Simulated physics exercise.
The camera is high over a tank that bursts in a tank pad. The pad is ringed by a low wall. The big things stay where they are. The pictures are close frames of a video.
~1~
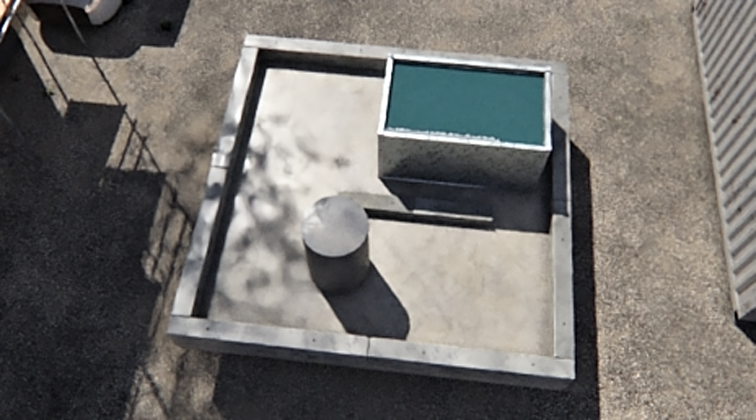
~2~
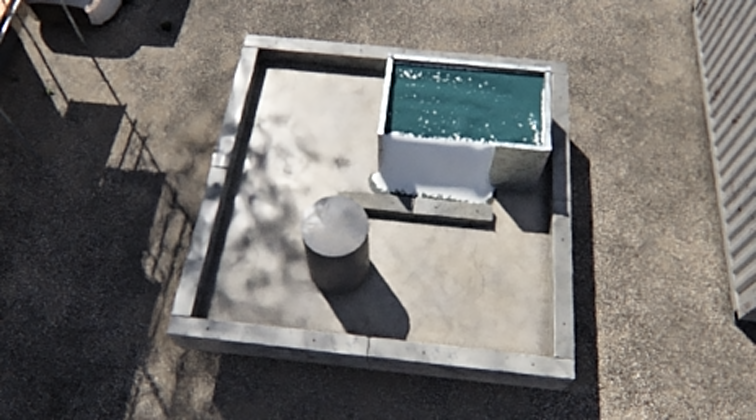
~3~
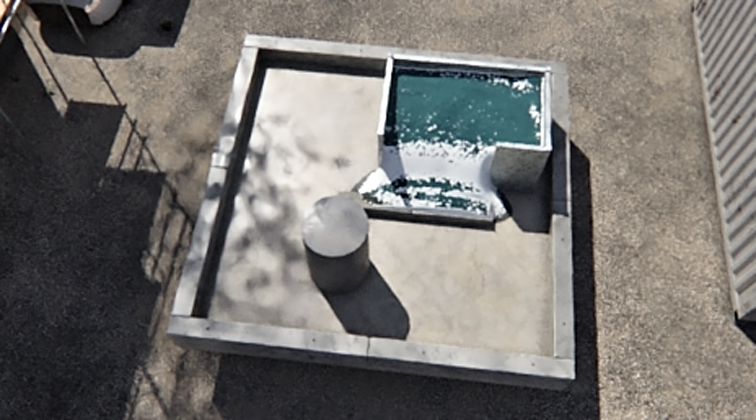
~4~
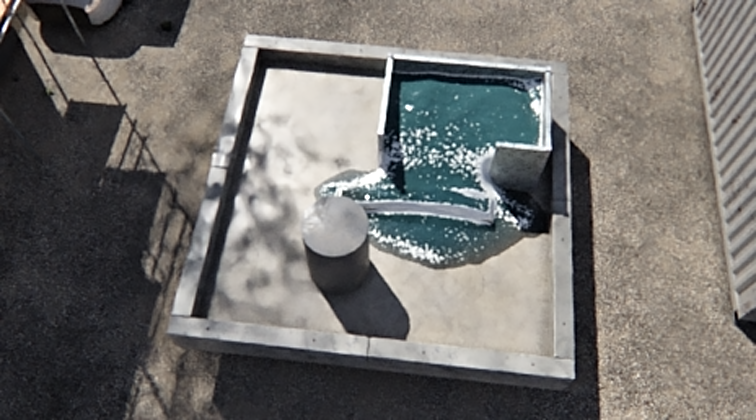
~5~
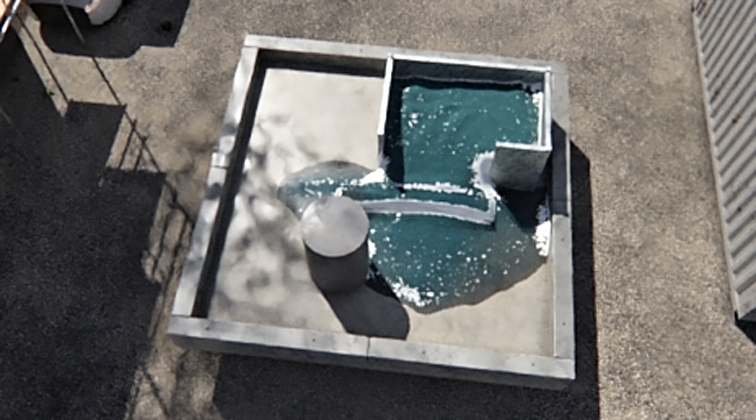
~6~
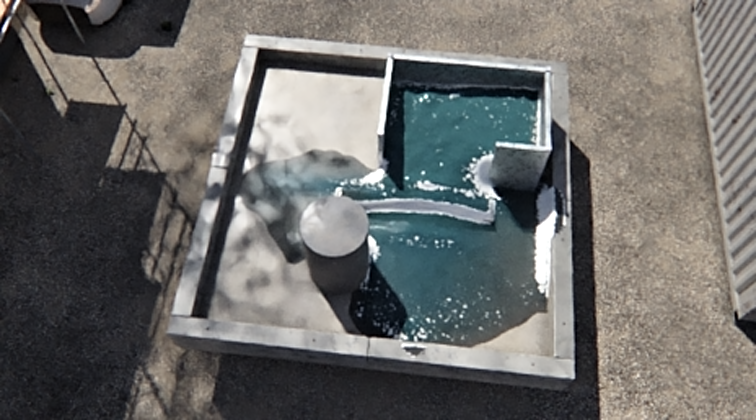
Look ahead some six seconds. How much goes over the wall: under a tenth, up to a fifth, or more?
Over the wall goes under a tenth.
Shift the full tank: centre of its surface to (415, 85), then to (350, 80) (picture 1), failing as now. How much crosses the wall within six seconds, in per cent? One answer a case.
In turn 6 and 16 per cent.
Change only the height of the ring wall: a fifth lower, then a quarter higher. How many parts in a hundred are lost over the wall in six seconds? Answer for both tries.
About 10 and 2 per cent.
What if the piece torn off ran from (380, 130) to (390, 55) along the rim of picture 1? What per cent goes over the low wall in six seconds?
Near 18 in a hundred.
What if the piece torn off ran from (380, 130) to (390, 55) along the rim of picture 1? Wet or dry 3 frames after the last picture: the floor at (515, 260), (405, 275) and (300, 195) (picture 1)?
One after the other: No water, free of water, flooded.
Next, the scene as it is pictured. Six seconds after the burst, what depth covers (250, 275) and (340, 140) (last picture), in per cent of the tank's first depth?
About 12 and 2 per cent.
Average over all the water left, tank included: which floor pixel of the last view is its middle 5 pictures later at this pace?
Roughly at (429, 209).
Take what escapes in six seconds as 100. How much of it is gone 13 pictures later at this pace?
Some 90 per cent.
A moment on, water covers 50 % of the floor; the low wall has let 0 % over.
Next, water covers 60 % of the floor; the low wall has let 1 % over.
Then, water covers 70 % of the floor; the low wall has let 5 % over.
Later, water covers 80 % of the floor; the low wall has let 6 % over.
In the end, water covers 80 % of the floor; the low wall has let 6 % over.
